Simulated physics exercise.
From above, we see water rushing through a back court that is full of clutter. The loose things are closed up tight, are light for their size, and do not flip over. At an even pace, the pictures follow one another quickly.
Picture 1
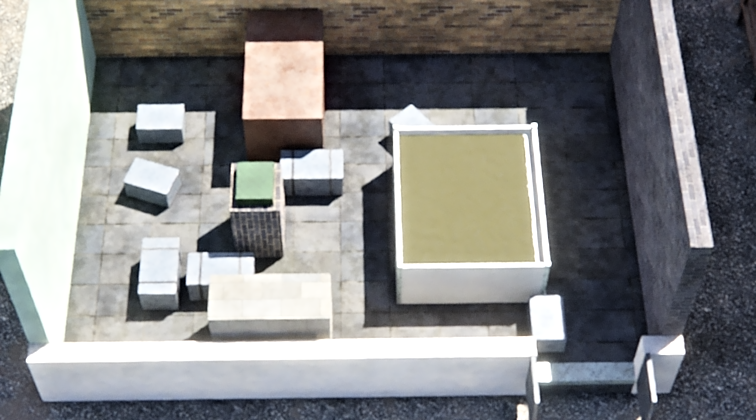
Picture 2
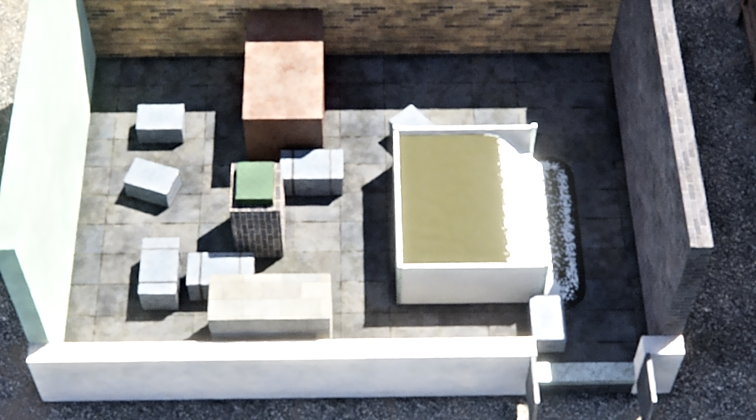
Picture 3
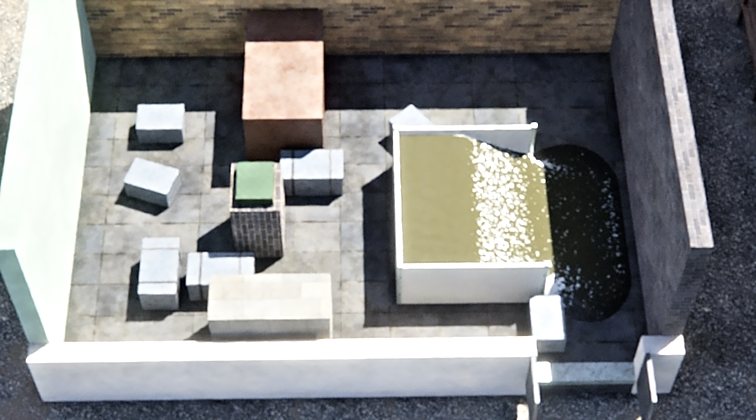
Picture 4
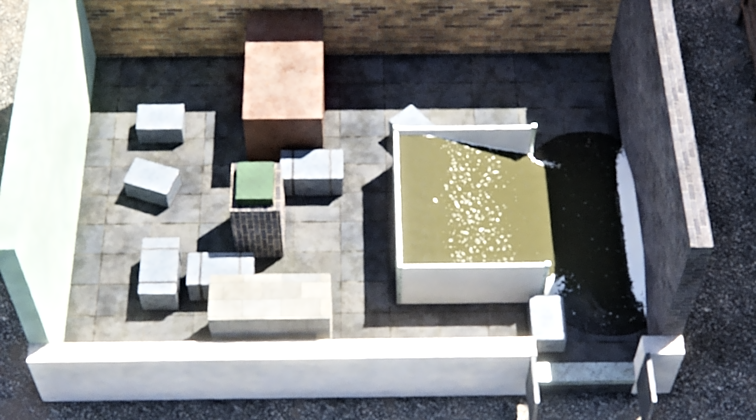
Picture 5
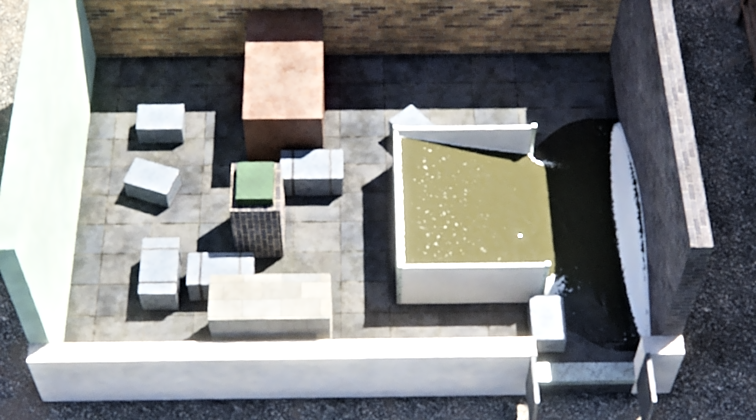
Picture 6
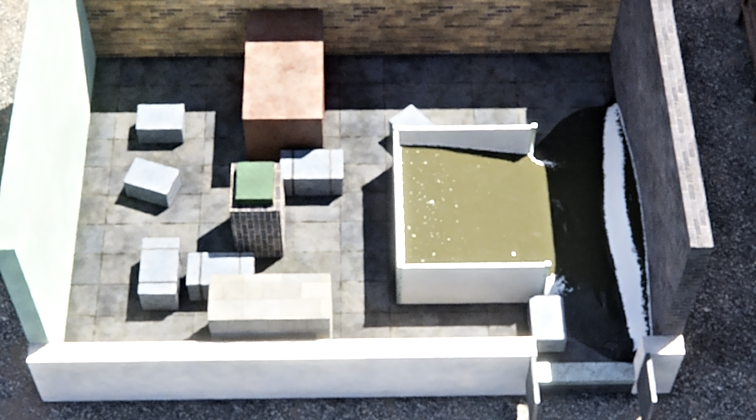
Murky water burst out of the right side of a white-walled tank, spread across the paved court and washed up against the right wall in white foam, while the boxes on the left stayed still.
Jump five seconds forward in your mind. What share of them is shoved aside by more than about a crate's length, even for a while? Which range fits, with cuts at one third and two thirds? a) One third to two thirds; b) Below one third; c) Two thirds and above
Option b: Below one third.
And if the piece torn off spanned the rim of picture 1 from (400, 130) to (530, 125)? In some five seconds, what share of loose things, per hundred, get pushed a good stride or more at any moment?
Near 30 in a hundred.
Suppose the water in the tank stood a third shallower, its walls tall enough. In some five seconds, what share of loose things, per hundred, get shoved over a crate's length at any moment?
By my count, 0 %.
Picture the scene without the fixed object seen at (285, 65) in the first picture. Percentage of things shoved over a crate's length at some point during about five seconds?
Near 10 percent.
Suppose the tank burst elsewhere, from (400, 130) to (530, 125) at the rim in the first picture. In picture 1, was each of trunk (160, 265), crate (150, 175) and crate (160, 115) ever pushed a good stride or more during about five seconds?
In that order: Not that far, not that far, under that.
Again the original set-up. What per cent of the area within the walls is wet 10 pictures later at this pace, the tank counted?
Near 35 %.
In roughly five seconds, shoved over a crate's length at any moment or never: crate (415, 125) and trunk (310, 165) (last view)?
Taking them in turn, the first fell short and the second covered the distance.
A moment on, 0 of 7 are well off their spots; 0 afloat.
Next, 0 of 7 are well off their spots; 0 afloat.
Later, 1 of 7 are well off their spots; 0 afloat.
In the end, 2 of 7 are well off their spots, and 2 have been at some point; 0 afloat.
